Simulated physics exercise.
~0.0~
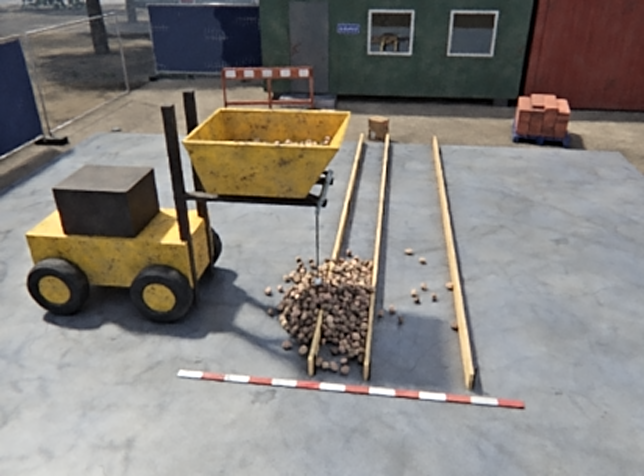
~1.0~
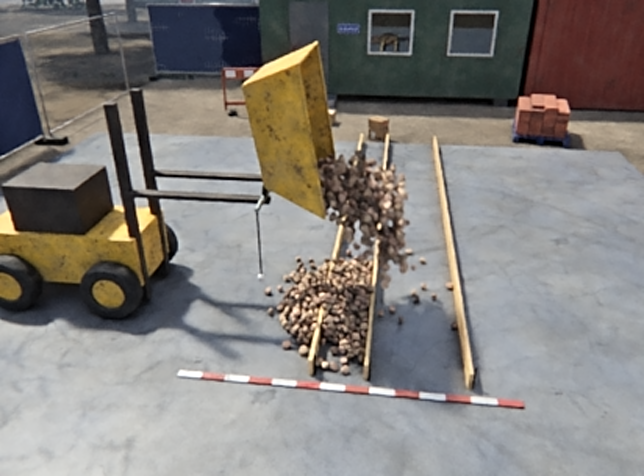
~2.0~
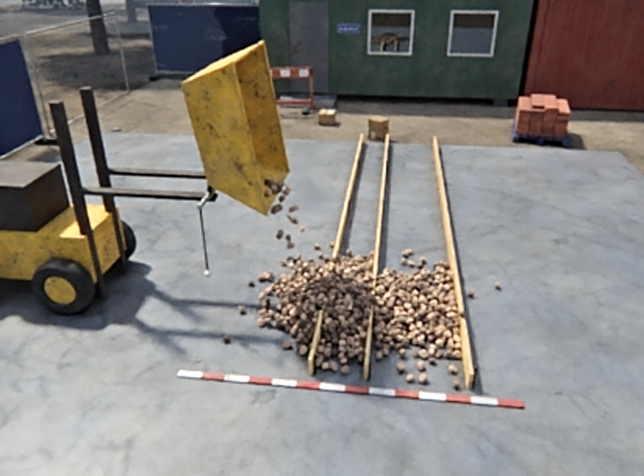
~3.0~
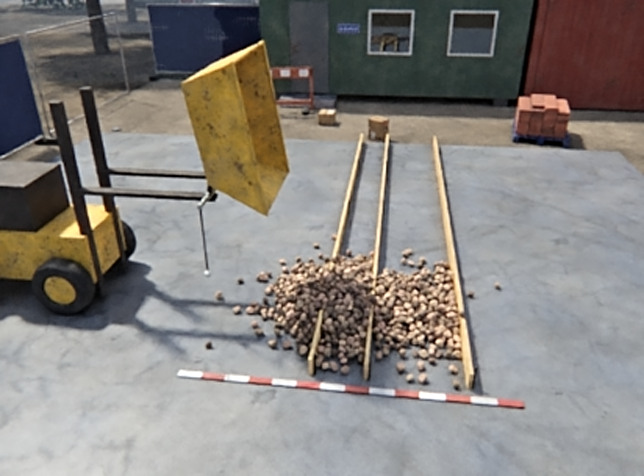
A yellow wheeled machine with a dark block on top stands at the left of a grey concrete yard, seen from above, holding up a yellow skip of brown stones. Below lies a loose heap around two of three long wooden boards, behind a red and white staff, with a green building and a red wall beyond. The skip tips steeply to the right and stones pour onto the heap as the machine backs left. The pile spreads across the boards toward the right-hand one. The last stones drop, and the emptied skip hangs still, tilted.
